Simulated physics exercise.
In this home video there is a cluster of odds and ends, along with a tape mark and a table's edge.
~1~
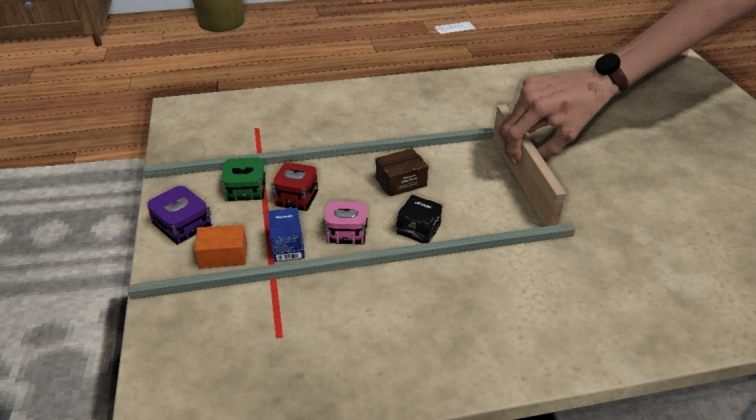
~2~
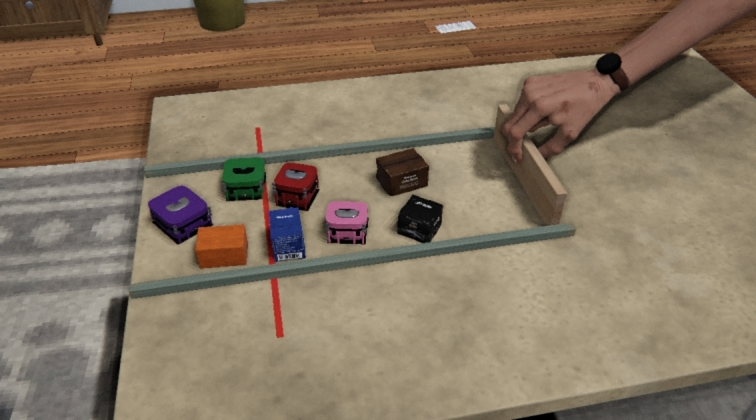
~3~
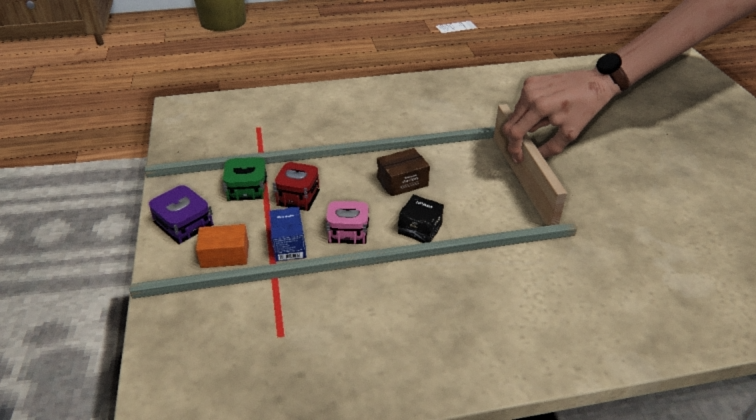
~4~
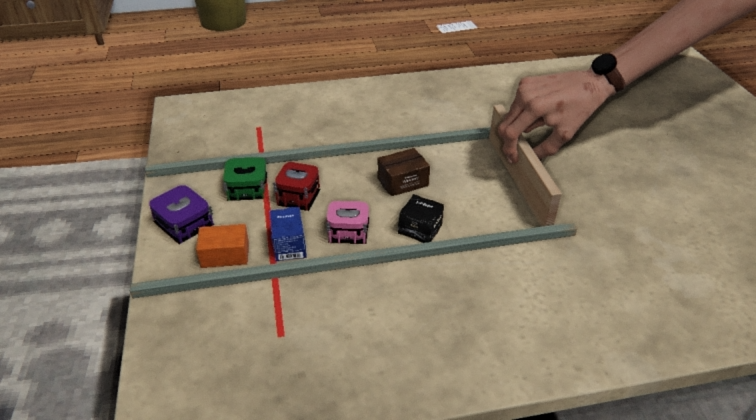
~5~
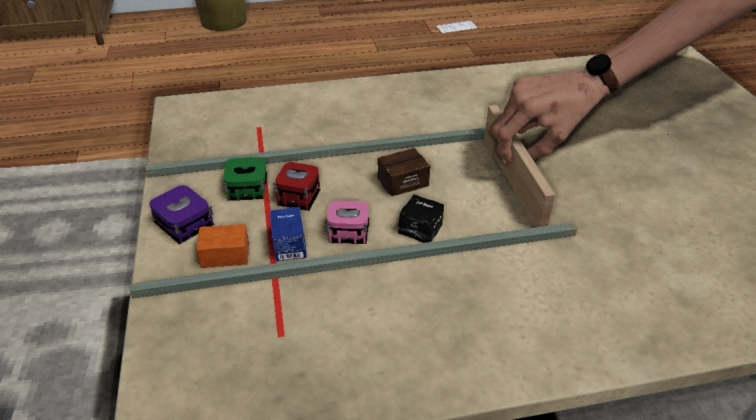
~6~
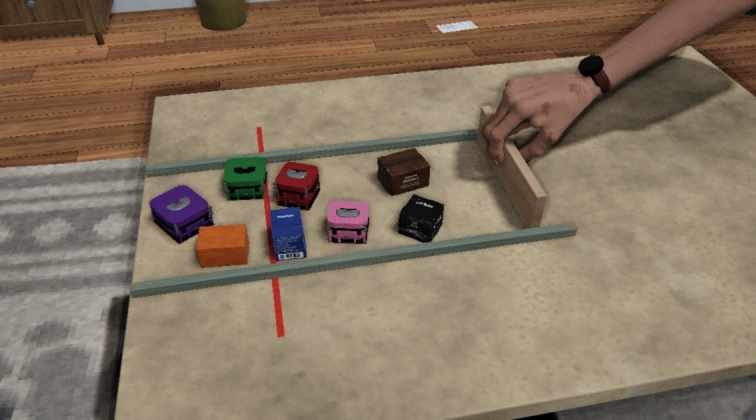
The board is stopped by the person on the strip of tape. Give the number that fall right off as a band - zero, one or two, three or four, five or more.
The answer is zero.
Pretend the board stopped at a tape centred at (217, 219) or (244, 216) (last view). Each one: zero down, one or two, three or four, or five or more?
Three to four, then either one or two.
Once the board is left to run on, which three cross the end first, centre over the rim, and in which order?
The order is the orange block, the purple case, then the blue box.
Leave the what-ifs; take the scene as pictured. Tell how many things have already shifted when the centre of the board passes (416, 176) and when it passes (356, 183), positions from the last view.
2 and 5.
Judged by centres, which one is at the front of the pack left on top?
The orange block is foremost.
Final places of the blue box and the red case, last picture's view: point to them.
Listed in order, first is (173, 251) and the other is (203, 206).
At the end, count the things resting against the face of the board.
2 end up touching it.
Early on, none off yet; purple case at rest near (181, 214); orange block at rest near (223, 246); green case at rest near (246, 179).
A while later, none off yet; purple case at rest near (181, 214); orange block moving near (215, 247); green case moving near (241, 179).
Finally, the number that fall off is zero.
